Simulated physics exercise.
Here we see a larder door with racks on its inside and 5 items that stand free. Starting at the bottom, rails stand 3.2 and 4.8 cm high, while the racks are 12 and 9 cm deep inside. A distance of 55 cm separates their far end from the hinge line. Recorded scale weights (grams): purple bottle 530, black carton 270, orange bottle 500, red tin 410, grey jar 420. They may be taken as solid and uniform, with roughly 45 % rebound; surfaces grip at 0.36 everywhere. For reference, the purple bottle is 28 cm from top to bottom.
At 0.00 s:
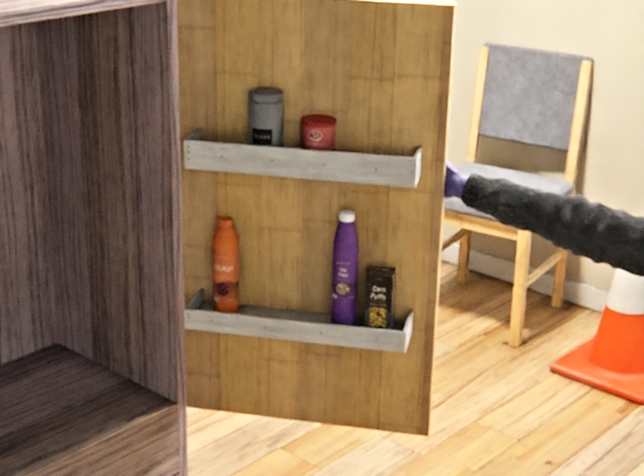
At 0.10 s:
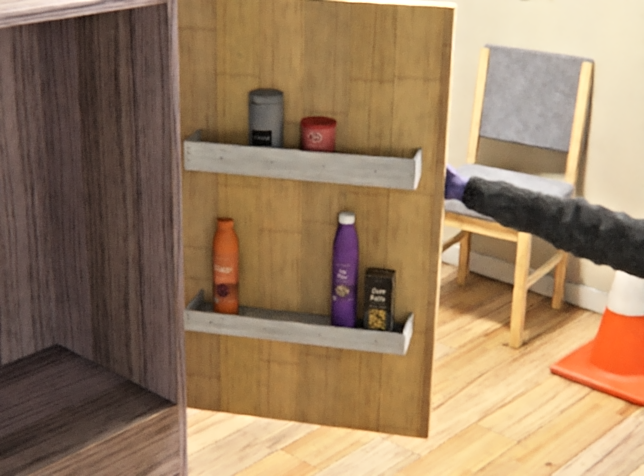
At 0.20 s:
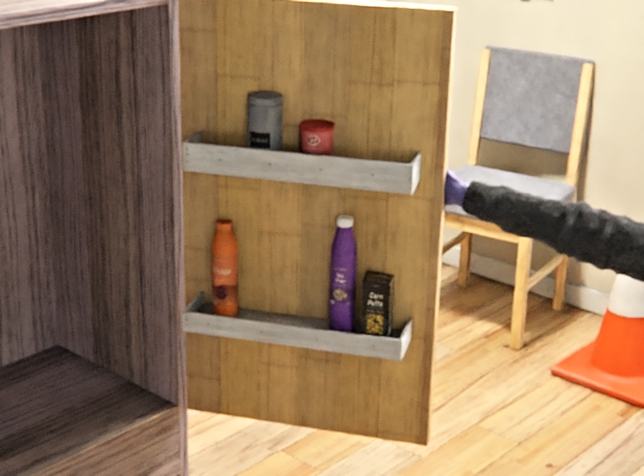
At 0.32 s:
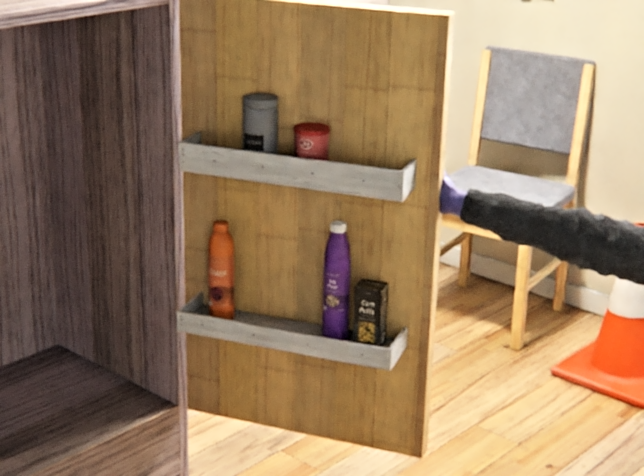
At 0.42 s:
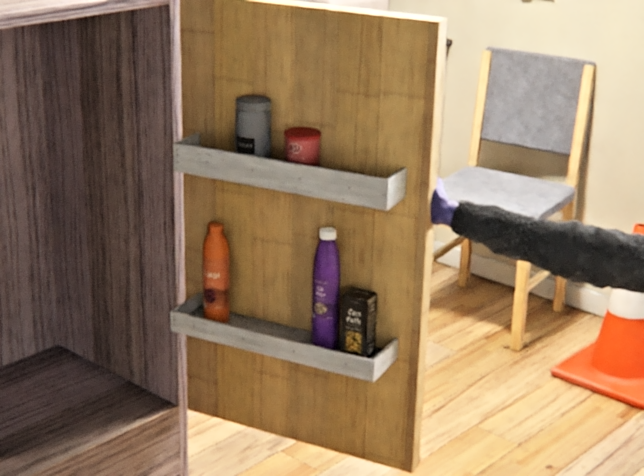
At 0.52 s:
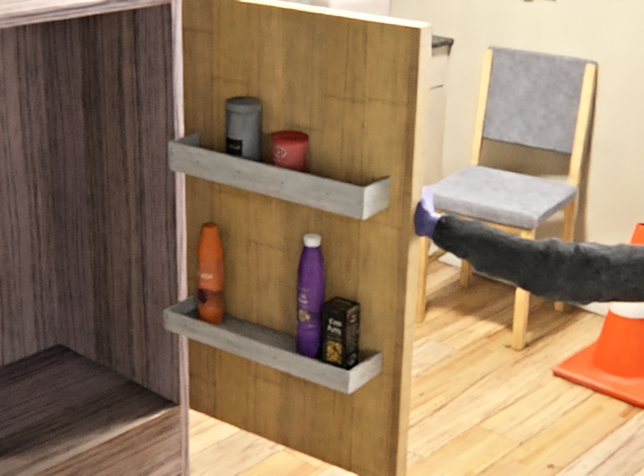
In a room, a gloved hand swings a larder door holding bottles and tins leftward.
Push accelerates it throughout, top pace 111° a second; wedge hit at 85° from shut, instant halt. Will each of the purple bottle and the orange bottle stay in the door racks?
Each in turn: The purple bottle does not stay in the door racks; the orange bottle stays in the door racks.
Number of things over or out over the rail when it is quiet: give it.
The number here is 2.
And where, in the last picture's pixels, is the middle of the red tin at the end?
(263, 165), roughly.
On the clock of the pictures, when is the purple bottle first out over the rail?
0.8 s or so.
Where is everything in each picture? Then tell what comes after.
In the first frame, door at 120°; purple bottle (345, 270); orange bottle (226, 267).
In the second frame, door at 119°; grey jar (266, 128); black carton (380, 302).
In the third frame, door at 117°; red tin (317, 147); grey jar (265, 130).
In the fourth frame, door at 112°; black carton (370, 315); red tin (311, 150).
In the fifth frame, door at 105°; grey jar (253, 135); black carton (359, 324).
In the sixth frame, door at 97°; purple bottle (311, 297); orange bottle (210, 274).
By 0.72 s, door at 85°; purple bottle tilted 12° near (260, 312); black carton tilted 19°.
By 1.02 s, door at 85°; purple bottle now out over the rail; black carton on its side.
By 1.22 s, door at 85°; black carton tilted 68°.
By 1.42 s, door at 85°; black carton tilted 72°.
When it is over (1.7 s), out over the rail, purple bottle; lying over in the door racks, black carton; the other 3 within 5 cm of the start. In the last view, orange bottle near (198, 276).
